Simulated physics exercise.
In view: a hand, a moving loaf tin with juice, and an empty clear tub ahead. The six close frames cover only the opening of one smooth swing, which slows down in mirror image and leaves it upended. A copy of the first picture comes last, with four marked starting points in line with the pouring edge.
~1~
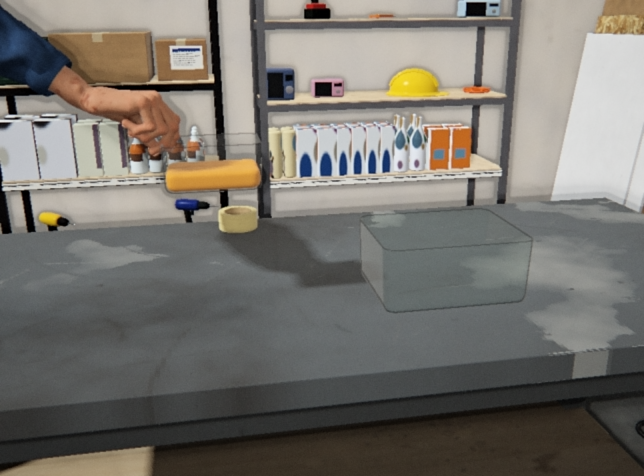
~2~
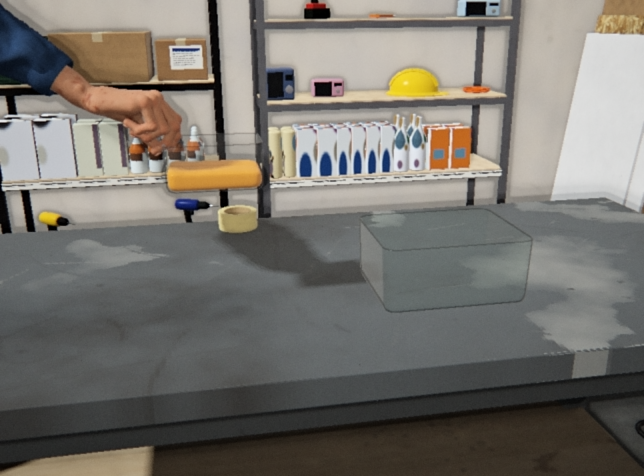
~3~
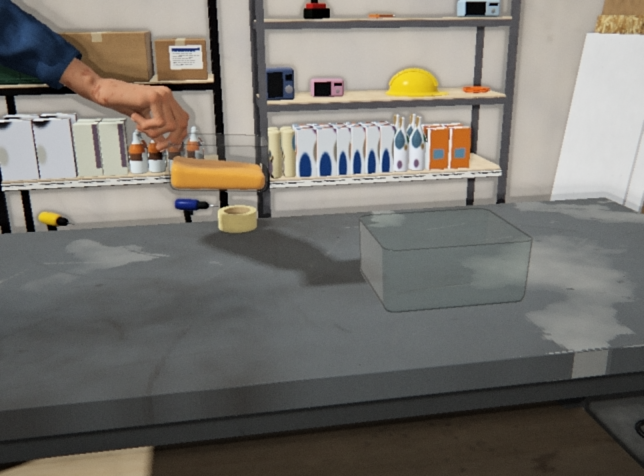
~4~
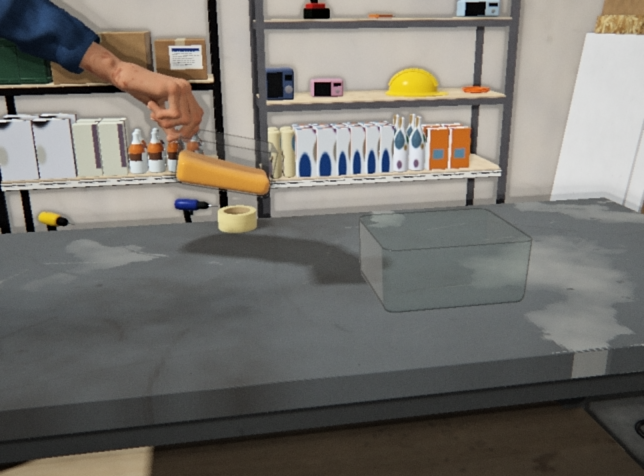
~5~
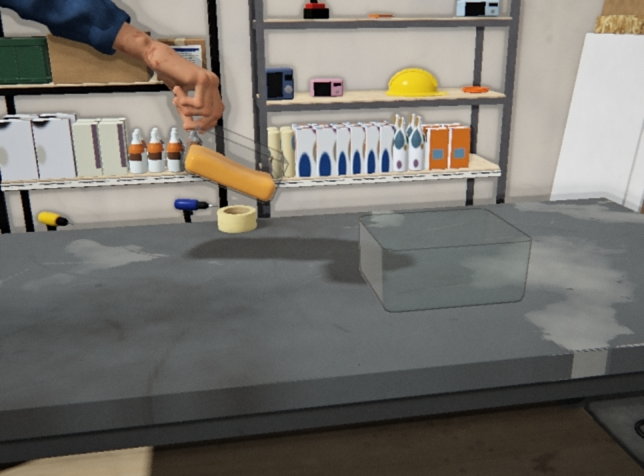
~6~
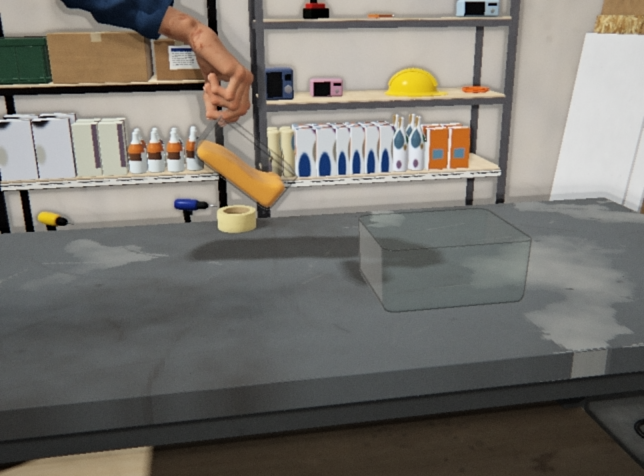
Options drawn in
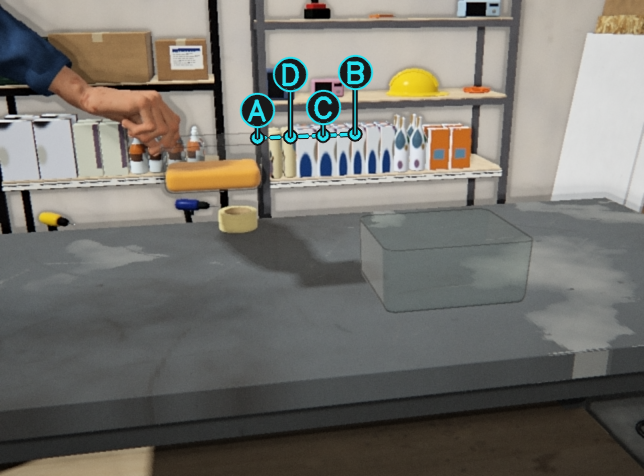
A hand held a clear container of orange juice above a gray workbench, keeping it nearly level at first, then moved slightly right and tilted it steadily toward an empty clear tub.
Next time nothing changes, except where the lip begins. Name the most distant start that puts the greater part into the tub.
Use place D.
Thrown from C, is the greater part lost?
No.
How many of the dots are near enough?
Three of them.
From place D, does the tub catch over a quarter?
Yes.
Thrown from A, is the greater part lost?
Yes, it does.
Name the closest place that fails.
It is A.
On the marked copy, A at (257, 138); B at (355, 134); C at (323, 135); D at (290, 136).
Choosing A, about 8 % lands in the tub, 87 % falls short and 4 % goes beside or beyond.
Choosing B, about 79 % lands in the tub, 4 % falls short and 17 % goes beside or beyond.
Choosing C, about 86 % lands in the tub, 2 % falls short and 12 % goes beside or beyond.
Choosing D, about 74 % lands in the tub, 17 % falls short and 9 % goes beside or beyond.
